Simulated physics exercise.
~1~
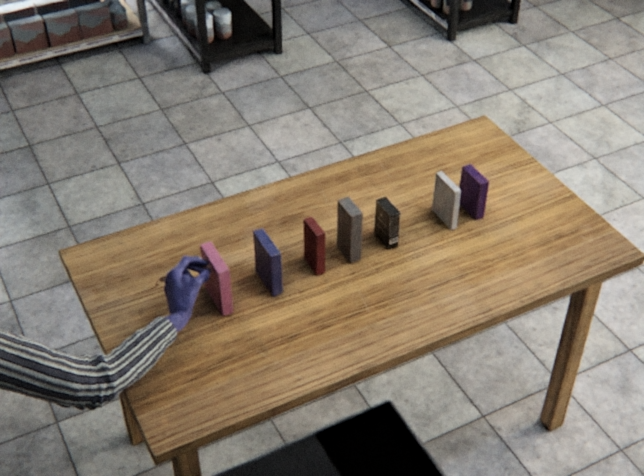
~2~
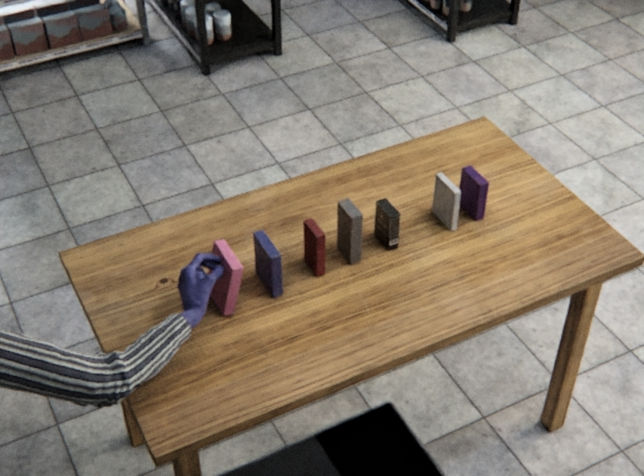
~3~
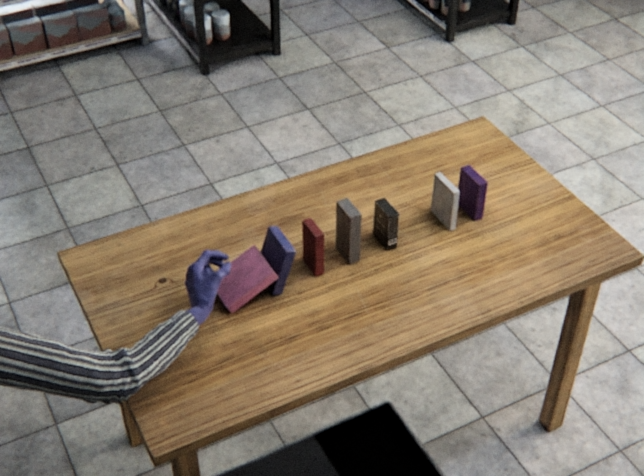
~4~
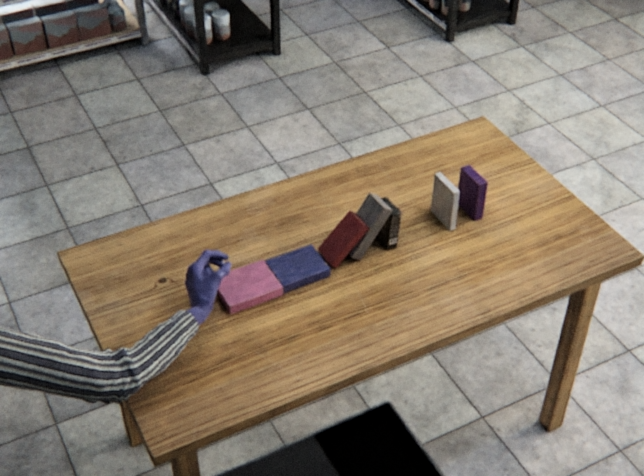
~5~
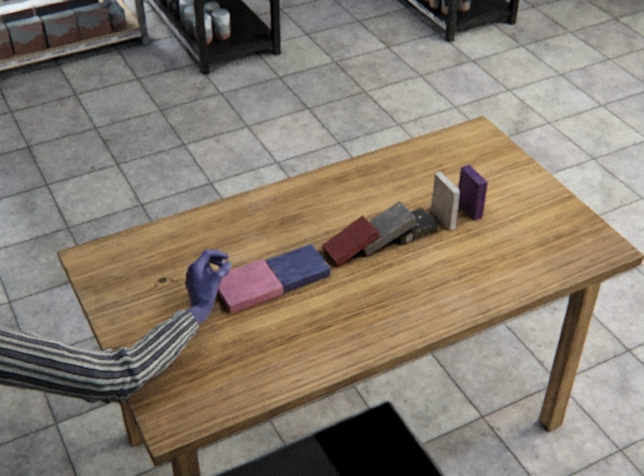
The clip opens on a wooden table where seven upright blocks stand in a spaced row, with a purple-gloved hand in a striped sleeve touching the pink one at the left end. The hand nudges the pink block slowly to the right until it tips toward the blue block and the hand stops. The blue block falls flat, and the red and grey boards lean over in turn toward the small black packet. The packet then topples too, short of the white block. At the end, five pieces lie tipped over, while the white block and the purple board still stand.
